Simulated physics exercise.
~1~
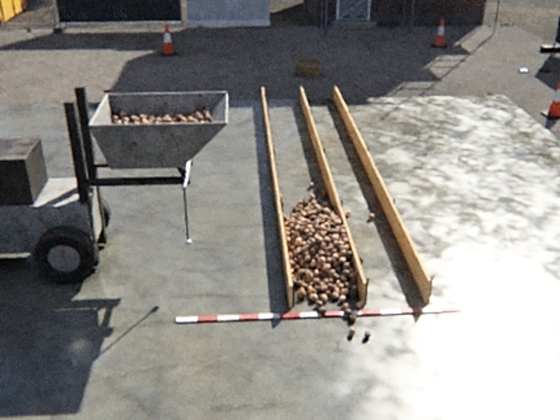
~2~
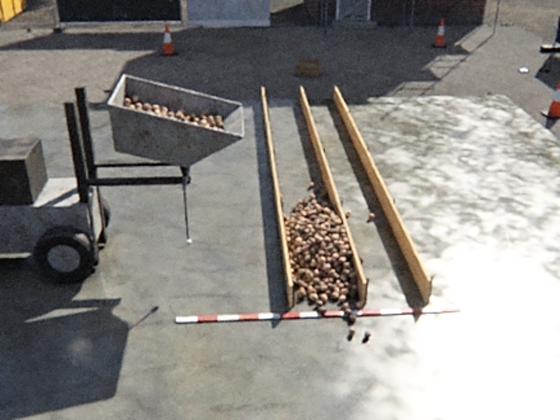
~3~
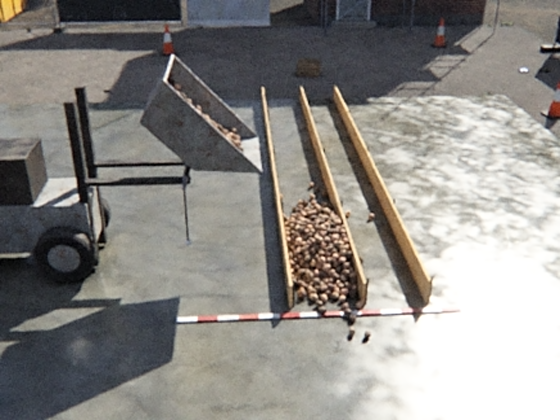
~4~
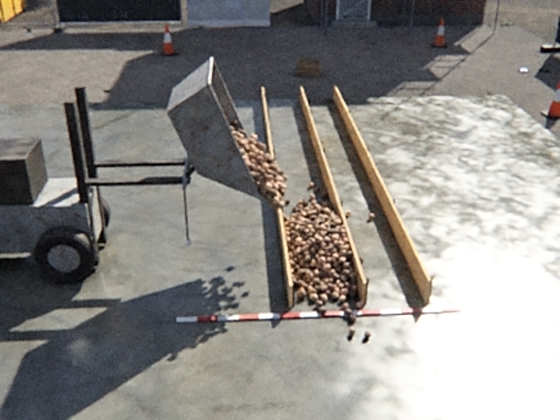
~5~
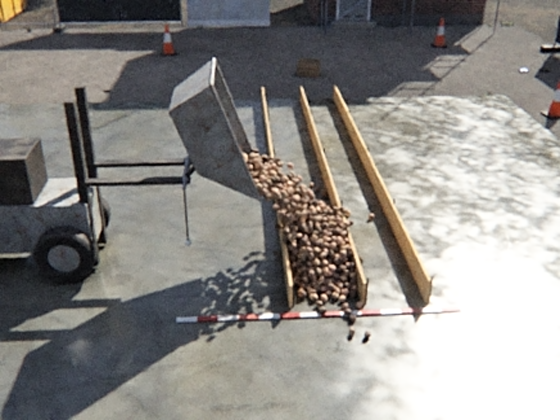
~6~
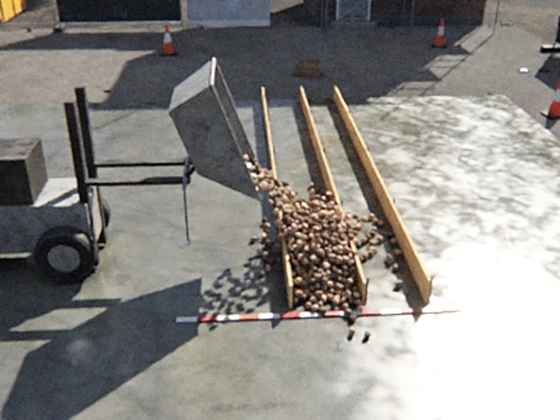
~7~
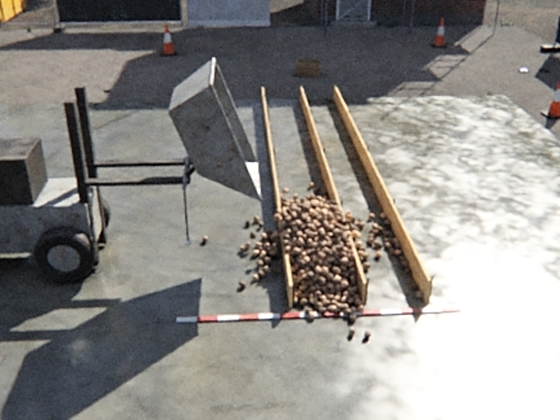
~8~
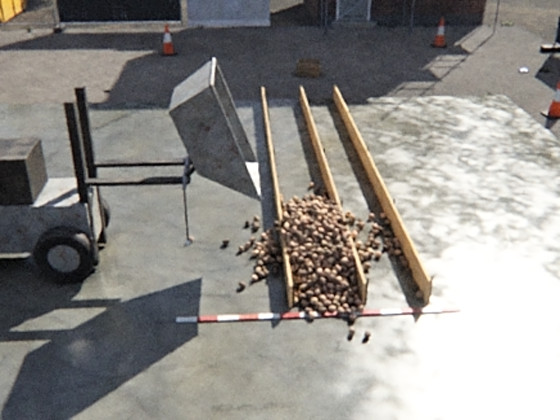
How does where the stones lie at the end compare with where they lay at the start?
At the start they are split between the raised skip on the left and a heap between the planks. By the end they all lie on the ground in and around that heap, so as a whole they sit lower and further right.
